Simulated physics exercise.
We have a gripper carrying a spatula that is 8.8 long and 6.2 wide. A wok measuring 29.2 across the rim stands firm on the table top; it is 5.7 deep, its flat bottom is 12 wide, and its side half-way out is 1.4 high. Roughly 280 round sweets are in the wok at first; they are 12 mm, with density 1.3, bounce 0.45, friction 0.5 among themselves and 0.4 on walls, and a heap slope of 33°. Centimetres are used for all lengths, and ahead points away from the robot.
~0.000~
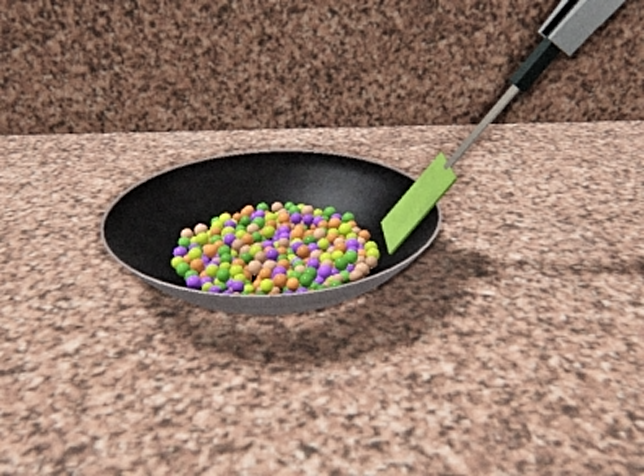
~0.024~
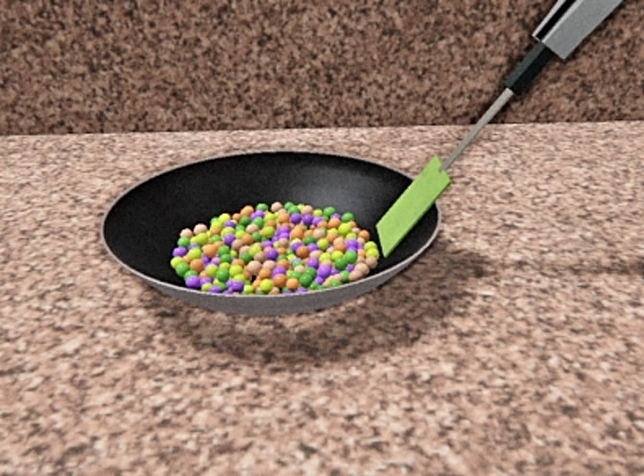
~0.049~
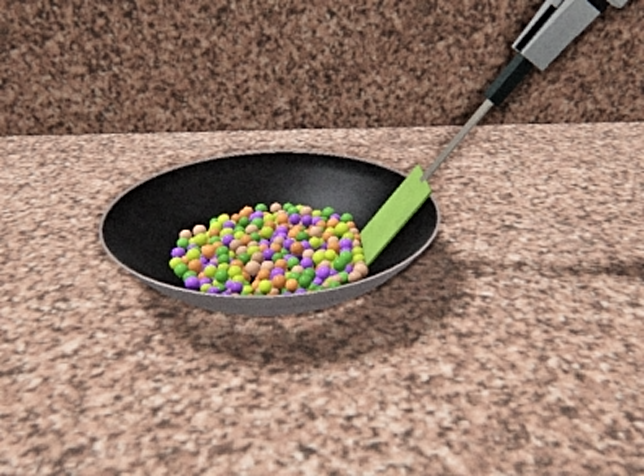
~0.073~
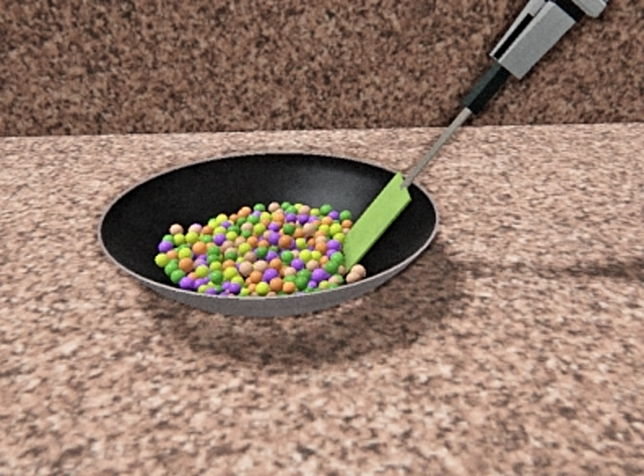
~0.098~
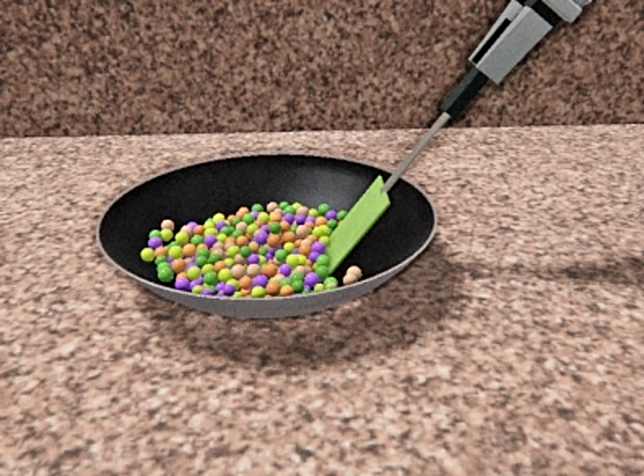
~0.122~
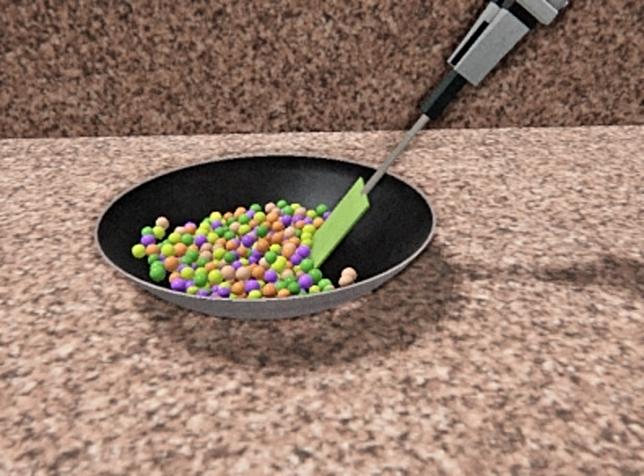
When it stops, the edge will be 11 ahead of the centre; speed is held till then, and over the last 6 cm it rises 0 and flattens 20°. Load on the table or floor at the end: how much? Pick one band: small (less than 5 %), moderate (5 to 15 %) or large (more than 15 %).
Moderate.
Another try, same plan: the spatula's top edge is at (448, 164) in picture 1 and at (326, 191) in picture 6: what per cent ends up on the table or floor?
It works out to about 20 %, more or less.
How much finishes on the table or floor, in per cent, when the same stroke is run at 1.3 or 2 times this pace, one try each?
Roughly 15 percent for the first try, 30 percent for the second.
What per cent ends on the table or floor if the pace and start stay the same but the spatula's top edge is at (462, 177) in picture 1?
Around 5 percent ends up on the table or floor.
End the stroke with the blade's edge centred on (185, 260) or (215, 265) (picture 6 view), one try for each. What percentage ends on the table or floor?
I'd say some 0 per cent, then some 0 per cent.
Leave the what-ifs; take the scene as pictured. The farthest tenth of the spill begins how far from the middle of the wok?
I'd estimate close to 30 centimetres.
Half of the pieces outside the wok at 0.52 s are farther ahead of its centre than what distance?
About 20 cm.
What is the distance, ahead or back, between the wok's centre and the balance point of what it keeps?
Roughly 4.0 centimetres ahead.
After 0.20 s, sloping 53°, highest piece 4 above the table; 278 in the wok.
After 0.28 s, sloping 46°, highest piece 5 above the table; 278 in the wok.
After 0.52 s, sloping 33°, highest piece 6 above the table; 254 in the wok, 23 on the table or floor, 1 on the blade or in flight.
After 1.57 s, sloping 33°, highest piece 6 above the table; 254 in the wok, 24 on the table or floor.
In the end, 254 in the wok, 24 on the table or floor. That is 9 % on the table or floor.
